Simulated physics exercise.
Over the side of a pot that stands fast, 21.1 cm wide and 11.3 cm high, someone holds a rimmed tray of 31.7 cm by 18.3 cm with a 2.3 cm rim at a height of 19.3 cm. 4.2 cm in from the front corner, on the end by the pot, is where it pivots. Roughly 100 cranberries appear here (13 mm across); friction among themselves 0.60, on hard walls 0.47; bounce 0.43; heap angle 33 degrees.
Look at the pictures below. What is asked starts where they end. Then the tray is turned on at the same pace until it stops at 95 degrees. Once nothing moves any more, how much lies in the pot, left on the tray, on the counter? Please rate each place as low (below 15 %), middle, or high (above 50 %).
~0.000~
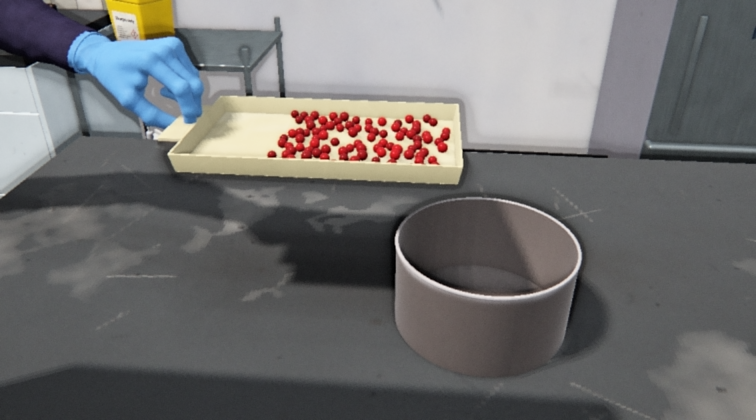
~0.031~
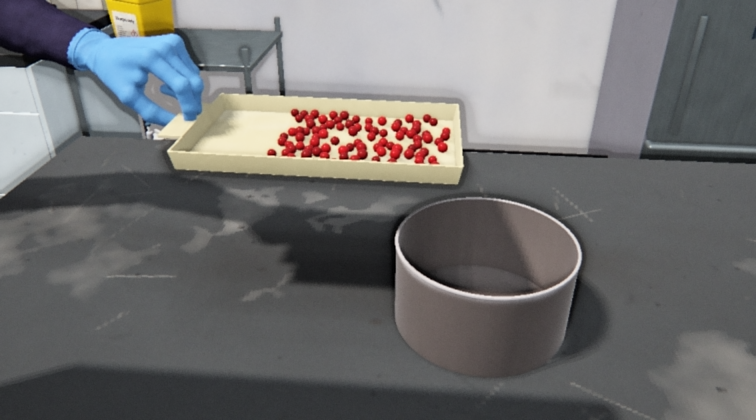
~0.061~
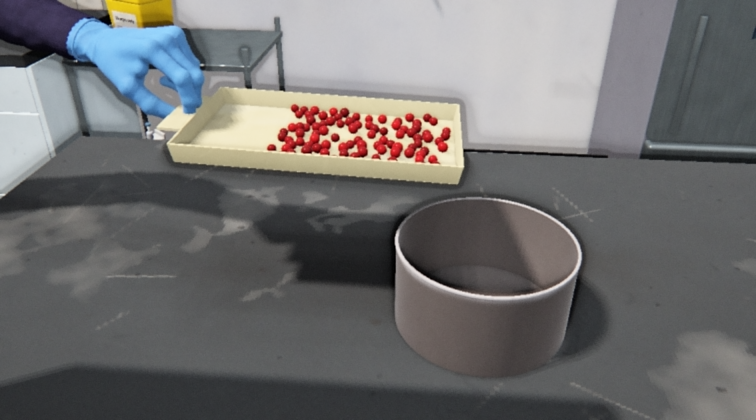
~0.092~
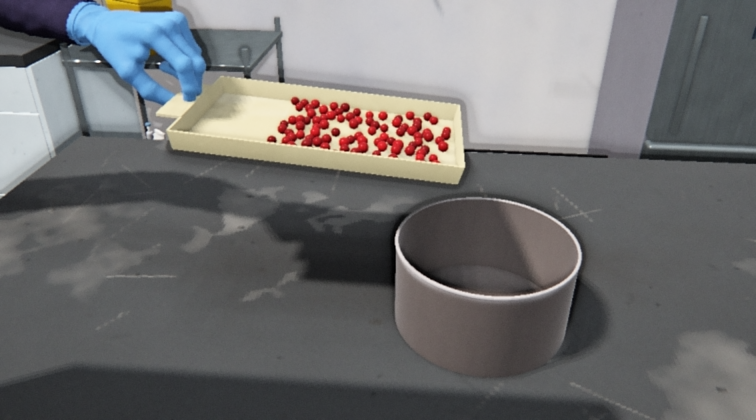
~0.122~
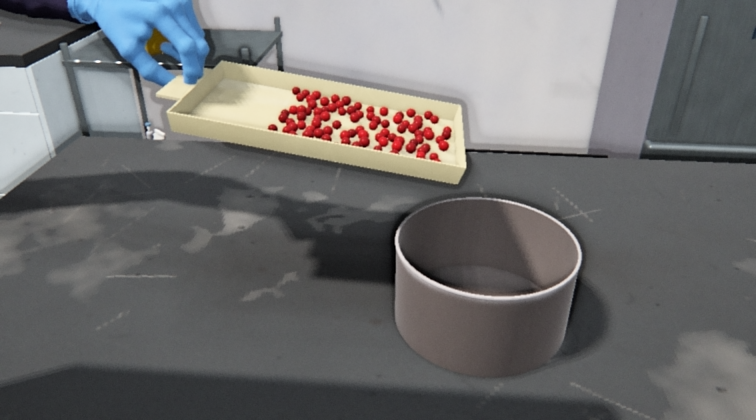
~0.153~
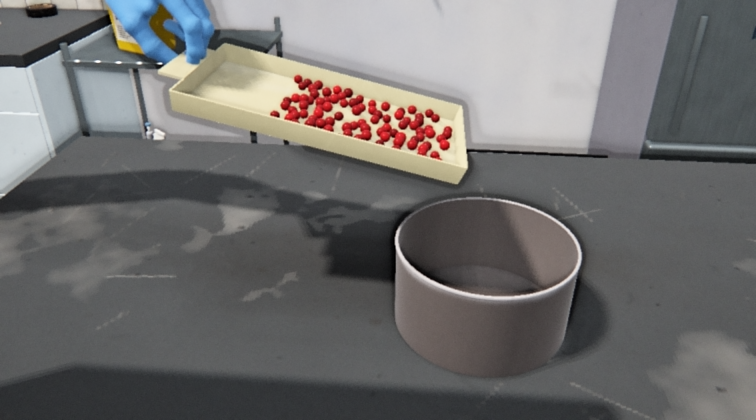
Pot: High, tray: Low, counter: Middle.
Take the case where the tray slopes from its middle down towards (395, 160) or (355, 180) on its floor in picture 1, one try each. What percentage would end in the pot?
I'd put it at about 100 per cent for the first tilt and about 60 per cent for the second.
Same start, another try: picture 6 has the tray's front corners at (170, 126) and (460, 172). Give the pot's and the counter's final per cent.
Per cent by place - pot 85, counter 10.
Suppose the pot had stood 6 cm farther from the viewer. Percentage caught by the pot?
It would come to roughly 90 percent.
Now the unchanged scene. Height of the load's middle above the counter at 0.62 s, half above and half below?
The halfway mark sits at about 22 cm.
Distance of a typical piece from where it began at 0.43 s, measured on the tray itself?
Displacement on the tray: About 5 cm.
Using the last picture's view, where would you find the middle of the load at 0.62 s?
Near pixel (460, 129).
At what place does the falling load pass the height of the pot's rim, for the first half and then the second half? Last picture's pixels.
Early half: About (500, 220); late half: (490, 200).
Then, at 0.43 s, tilt 53 degrees; the tray holds 100 %, the pot 0 %.
After 0.62 s, tilt 81 degrees; the tray holds 100 %, the pot 0 %.
After 0.93 s, tilt 95 degrees; the tray holds 25 %, the pot 40 %.
At rest (1.8 s), pot 60 %, tray 0 %, counter 40 %.
